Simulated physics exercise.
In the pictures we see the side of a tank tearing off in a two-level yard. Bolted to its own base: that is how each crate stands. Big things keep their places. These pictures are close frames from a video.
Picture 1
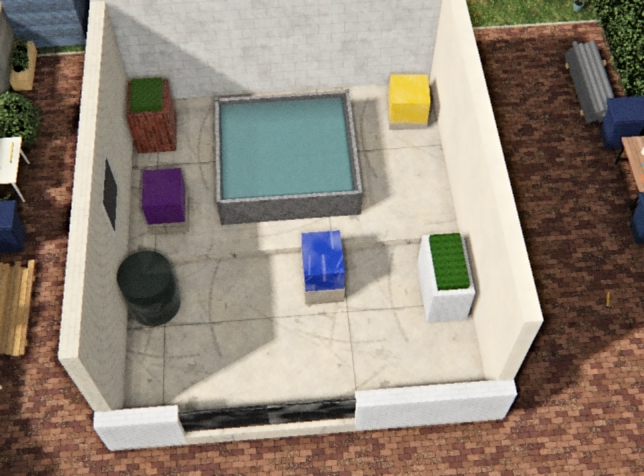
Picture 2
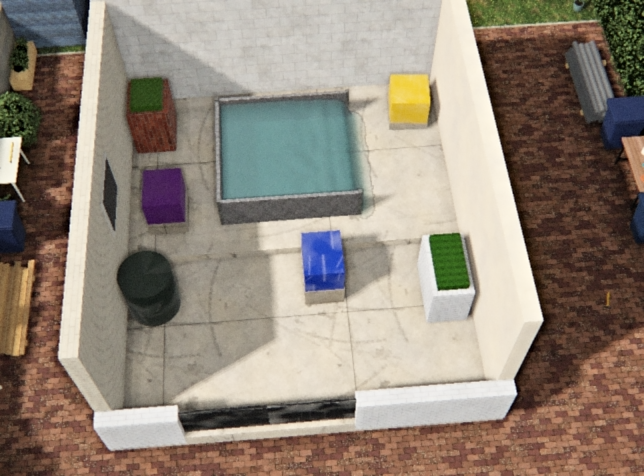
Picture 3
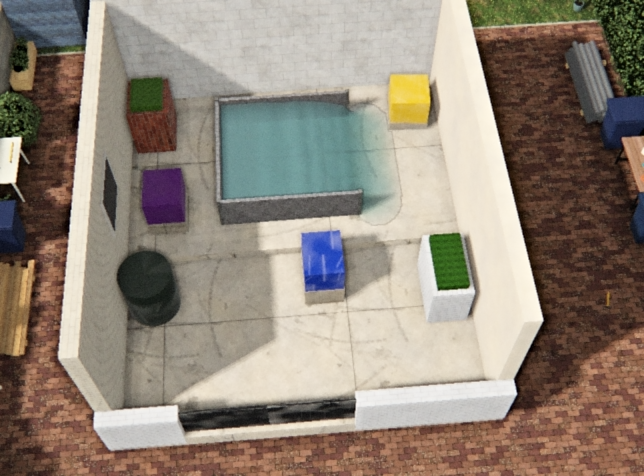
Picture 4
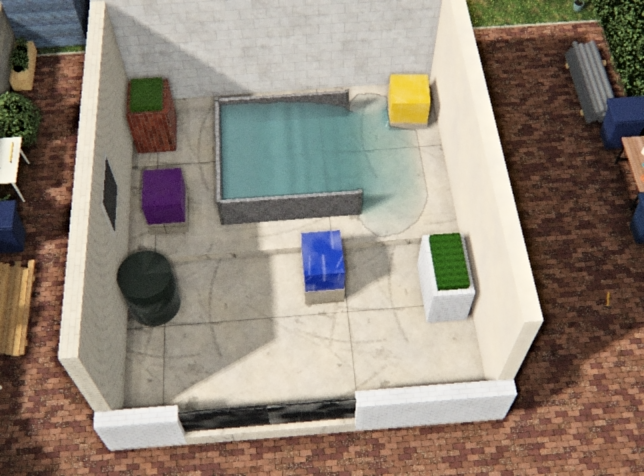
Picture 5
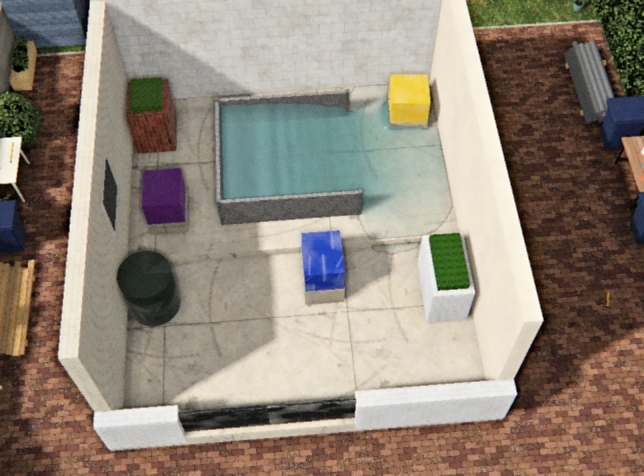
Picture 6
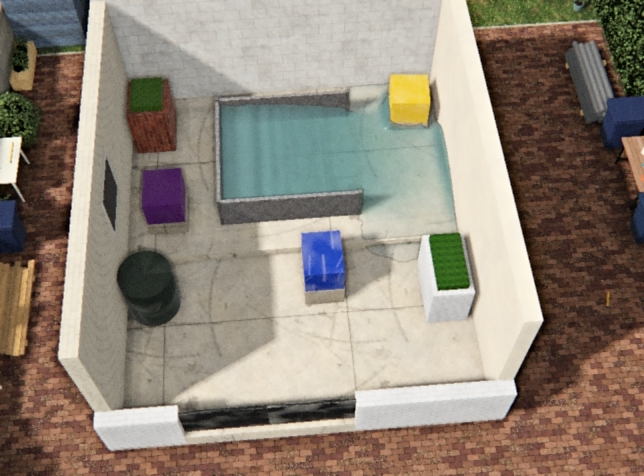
Water pouring from the open right side of a gray tank, spreading across a pale walled yard around a yellow block.
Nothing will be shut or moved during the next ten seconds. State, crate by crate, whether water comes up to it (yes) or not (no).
As I see it, the purple crate will not be touched. The blue crate will not be touched. The yellow crate will be touched.
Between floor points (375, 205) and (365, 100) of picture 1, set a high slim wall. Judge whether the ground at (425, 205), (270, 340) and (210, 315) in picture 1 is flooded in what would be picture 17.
As listed: Under water, dry, dry.
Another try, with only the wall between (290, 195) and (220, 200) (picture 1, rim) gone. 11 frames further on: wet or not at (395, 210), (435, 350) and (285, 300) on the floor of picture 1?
Point by point: Unwetted, unwetted, drenched.
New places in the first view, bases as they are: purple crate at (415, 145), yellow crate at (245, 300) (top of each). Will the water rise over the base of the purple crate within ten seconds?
The purple one is reached.
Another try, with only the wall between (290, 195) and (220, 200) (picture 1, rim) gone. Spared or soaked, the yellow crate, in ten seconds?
Note: Yellow crate stays out of reach.
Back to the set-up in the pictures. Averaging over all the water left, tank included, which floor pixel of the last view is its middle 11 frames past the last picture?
Roughly (362, 168).
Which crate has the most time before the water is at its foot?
I'd say the purple one is last.
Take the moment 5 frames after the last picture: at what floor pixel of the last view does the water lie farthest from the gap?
Front's tip: Near (469, 314).
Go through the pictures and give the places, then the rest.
The first picture shows the open tank at (286, 147) is whole and still.
In the second picture, water pours out at (351, 157) and has run to (366, 213).
In the third picture, water pours out at (351, 158) and has run to (381, 221).
In the fourth picture, the front is at (386, 100), out from the gap at (351, 158).
In the fifth picture, the front is at (445, 210), out from the gap at (351, 158).
In the sixth picture, water pours out at (351, 158) and has run to a hidden place.
A moment on, water covers 20 % of the floor; the purple crate not reached, the blue crate not reached, the yellow crate water round its plinth.
Next, water covers 30 % of the floor; the purple crate not reached, the blue crate water round its plinth, the yellow crate water round its plinth.
Then, water covers 60 % of the floor; the purple crate not reached, the blue crate water round its plinth, the yellow crate water round its plinth.
Later, water covers 90 % of the floor; the purple crate water round its plinth, the blue crate water round its plinth, the yellow crate water round its plinth.
In the end, water covers 95 % of the floor; the purple crate stayed above the water, the blue crate stayed above the water, the yellow crate was topped.
